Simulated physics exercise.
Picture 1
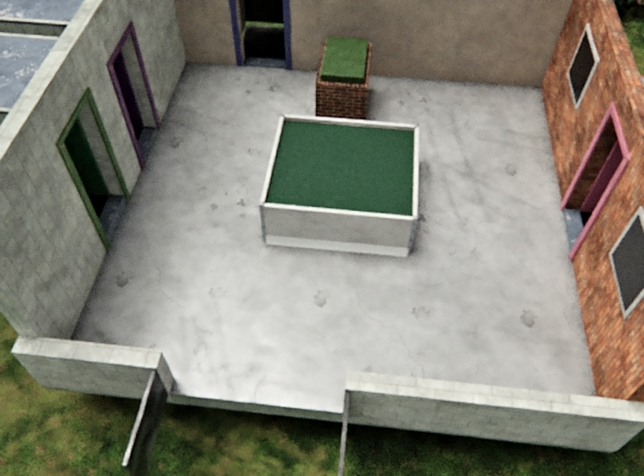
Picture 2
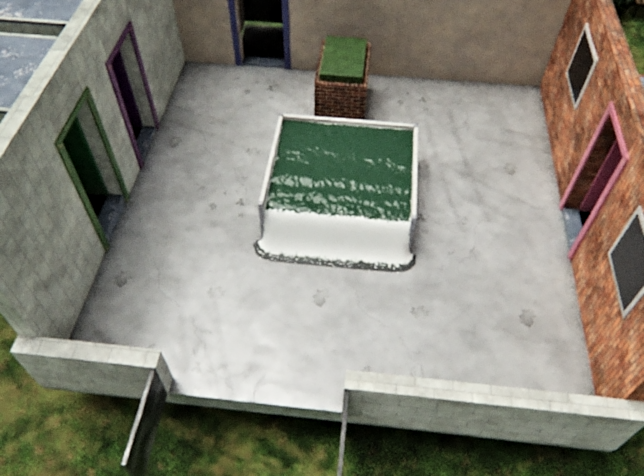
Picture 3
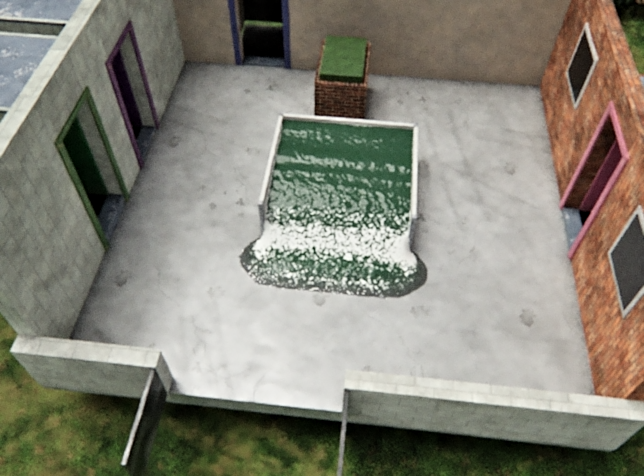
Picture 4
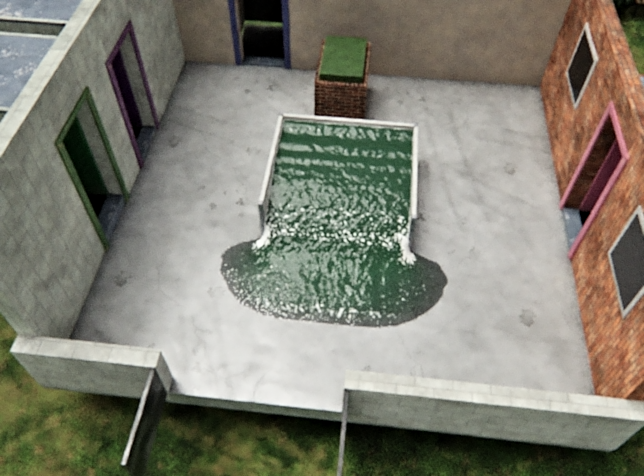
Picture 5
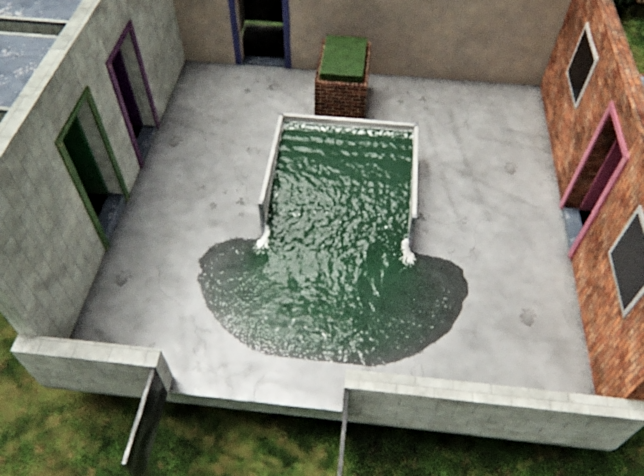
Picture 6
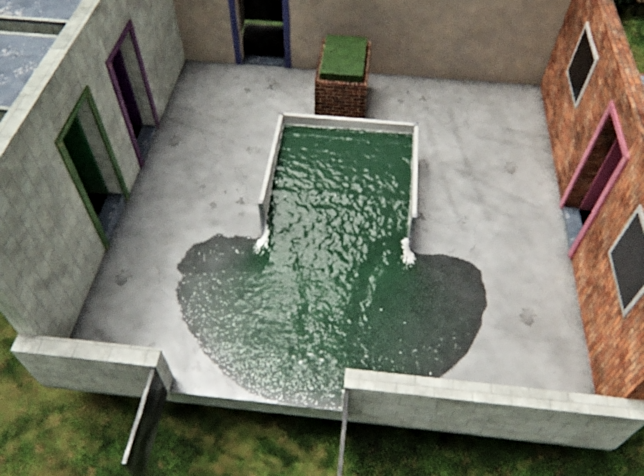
A white-walled tank of green water opens at its front and floods the grey yard floor.
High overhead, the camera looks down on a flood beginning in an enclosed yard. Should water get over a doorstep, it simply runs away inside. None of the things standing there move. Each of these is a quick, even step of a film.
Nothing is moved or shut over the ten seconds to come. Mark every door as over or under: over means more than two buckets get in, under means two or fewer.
Pink door - under; purple door - under; green door - under; blue door - under.
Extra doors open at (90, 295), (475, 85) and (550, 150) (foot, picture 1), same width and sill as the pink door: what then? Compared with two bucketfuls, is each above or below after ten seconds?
Door by door: Ends up below, ends up below, ends up below.
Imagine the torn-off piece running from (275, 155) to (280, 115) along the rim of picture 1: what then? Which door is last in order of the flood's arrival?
The pink one comes last.
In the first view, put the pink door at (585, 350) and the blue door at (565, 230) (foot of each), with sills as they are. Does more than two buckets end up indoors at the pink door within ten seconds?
Observation - pink door ends up higher.
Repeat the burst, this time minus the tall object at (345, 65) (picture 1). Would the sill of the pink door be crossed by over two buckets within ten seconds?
Door checked, the pink door: It does not exceed it.
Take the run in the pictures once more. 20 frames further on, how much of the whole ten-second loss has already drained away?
Share gone: About 70 %.
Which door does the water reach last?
That is the door marked blue.
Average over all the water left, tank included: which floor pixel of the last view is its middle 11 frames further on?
Roughly (344, 281) in the last picture.
A moment on, water covers 30 % of the floor; the pink door not reached, the purple door not reached, the green door not reached, the blue door not reached.
Next, water covers 30 % of the floor; the pink door not reached, the purple door not reached, the green door not reached, the blue door not reached.
Then, water covers 45 % of the floor; the pink door wet at the sill, nothing in, the purple door not reached, the green door wet at the sill, nothing in, the blue door not reached.
Later, water covers 80 % of the floor; the pink door wet at the sill, nothing in, the purple door wet at the sill, nothing in, the green door wet at the sill, nothing in, the blue door not reached.
In the end, water covers 95 % of the floor; the pink door wet at the sill, nothing in, the purple door wet at the sill, nothing in, the green door wet at the sill, nothing in, the blue door wet at the sill, nothing in.
